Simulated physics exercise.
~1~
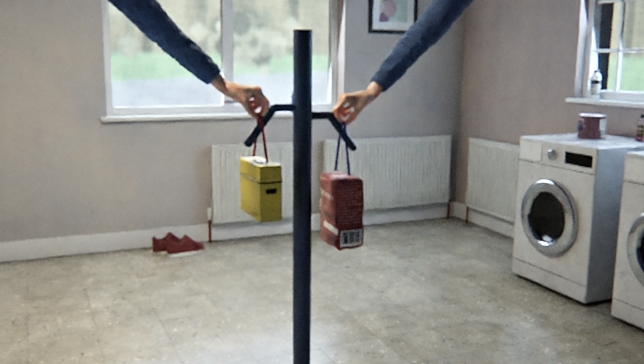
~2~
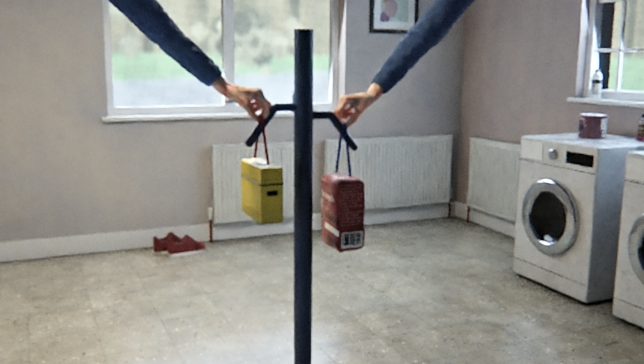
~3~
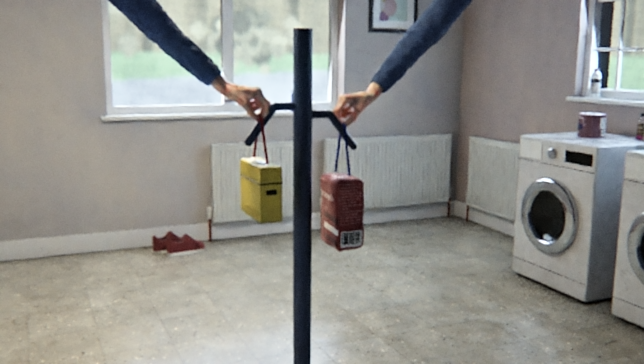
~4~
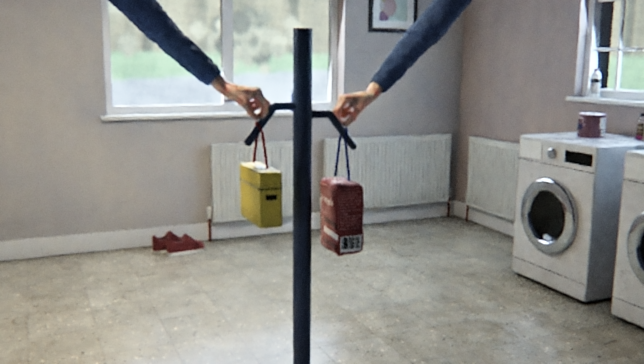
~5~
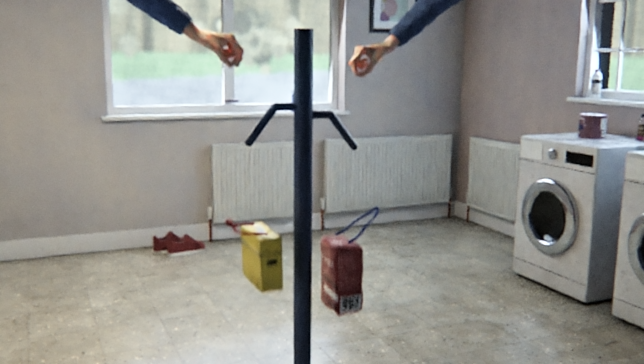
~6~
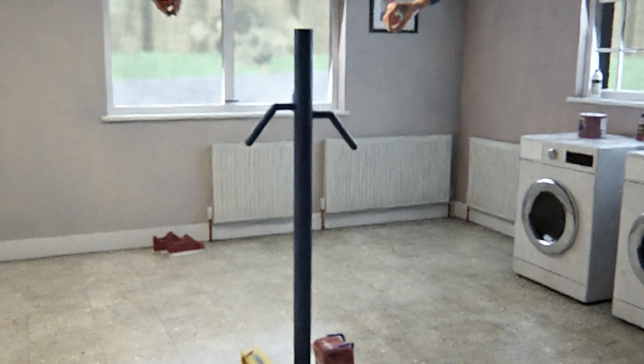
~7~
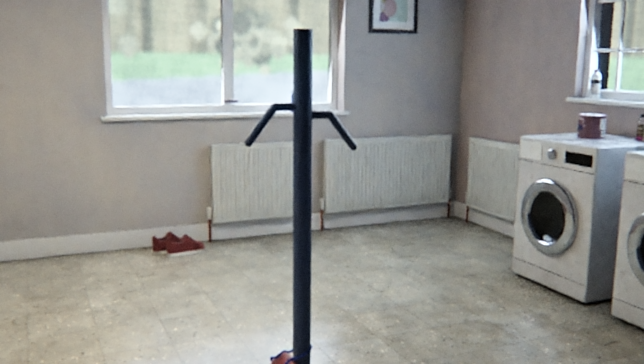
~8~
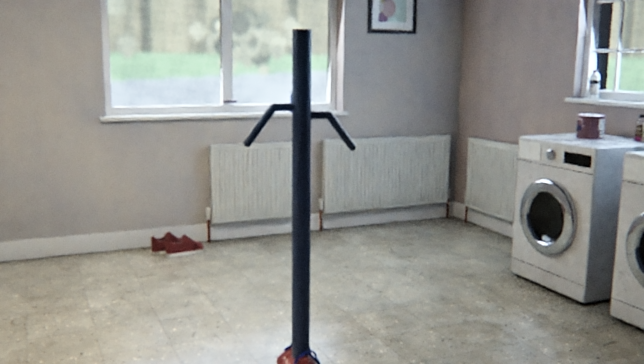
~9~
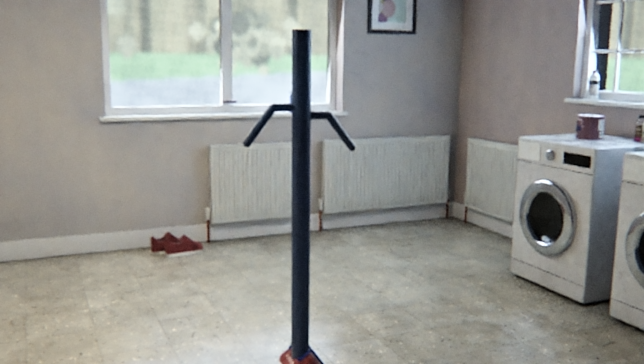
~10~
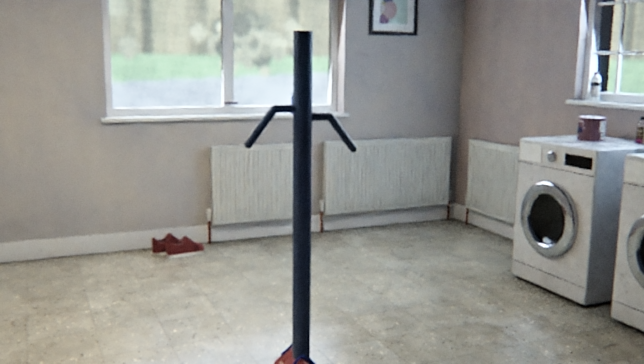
A dark upright post with a sloping peg on each side stands in the foreground of a room with windows, radiators and white washing machines at the right, seen from the front in a slightly swaying view. Two hands reach in from above, holding a yellow case by its loop at the left peg and a red, boxy bag at the right. The hands let go and draw back, and both items slip off the pegs and drop. The hands leave the view as the items fall to the floor. At the end the pegs are bare, the yellow case is out of sight, and only a bit of red shows at the post's foot.
